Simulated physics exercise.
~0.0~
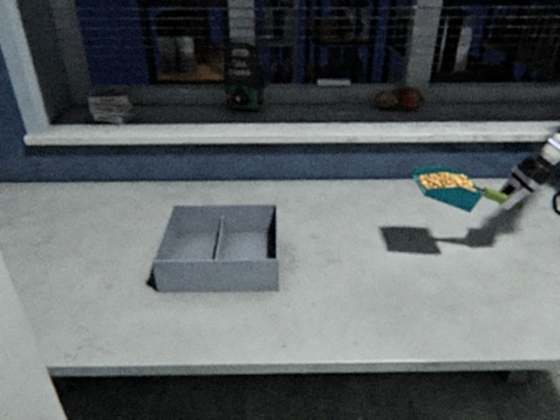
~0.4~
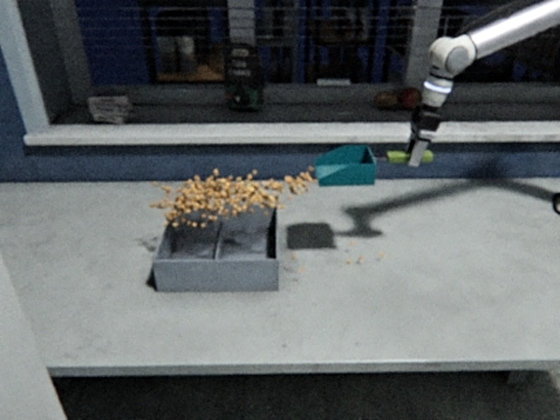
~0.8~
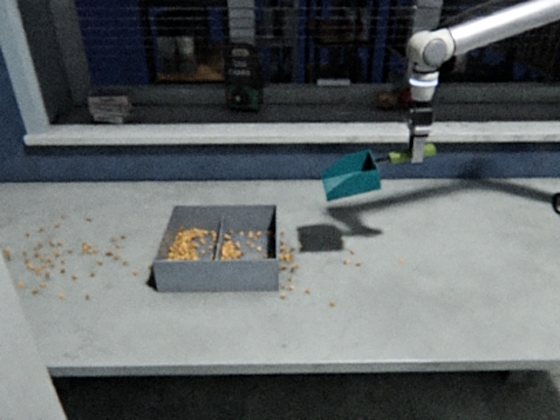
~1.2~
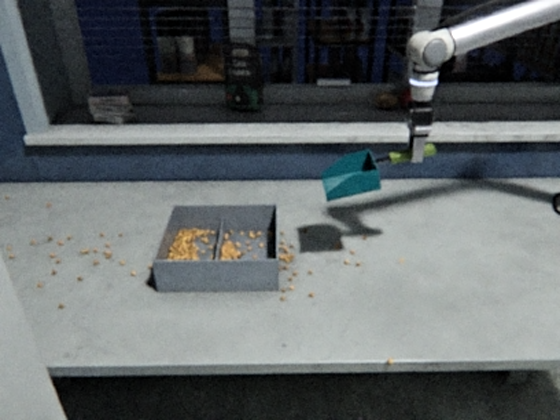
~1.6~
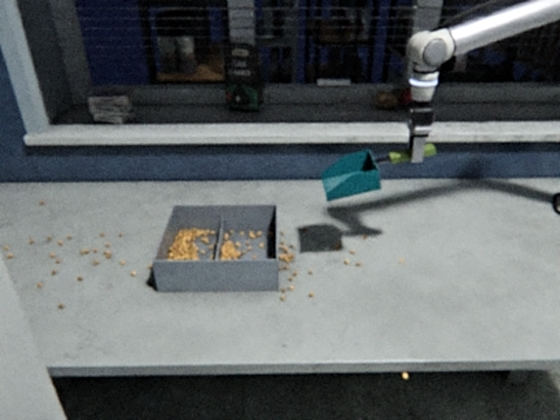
A robot arm swung a teal scoop of chickpeas leftward, flinging them toward a divided gray box on the table, then stopped with the scoop tipped; most landed in both compartments, while the rest scattered across the tabletop on either side.
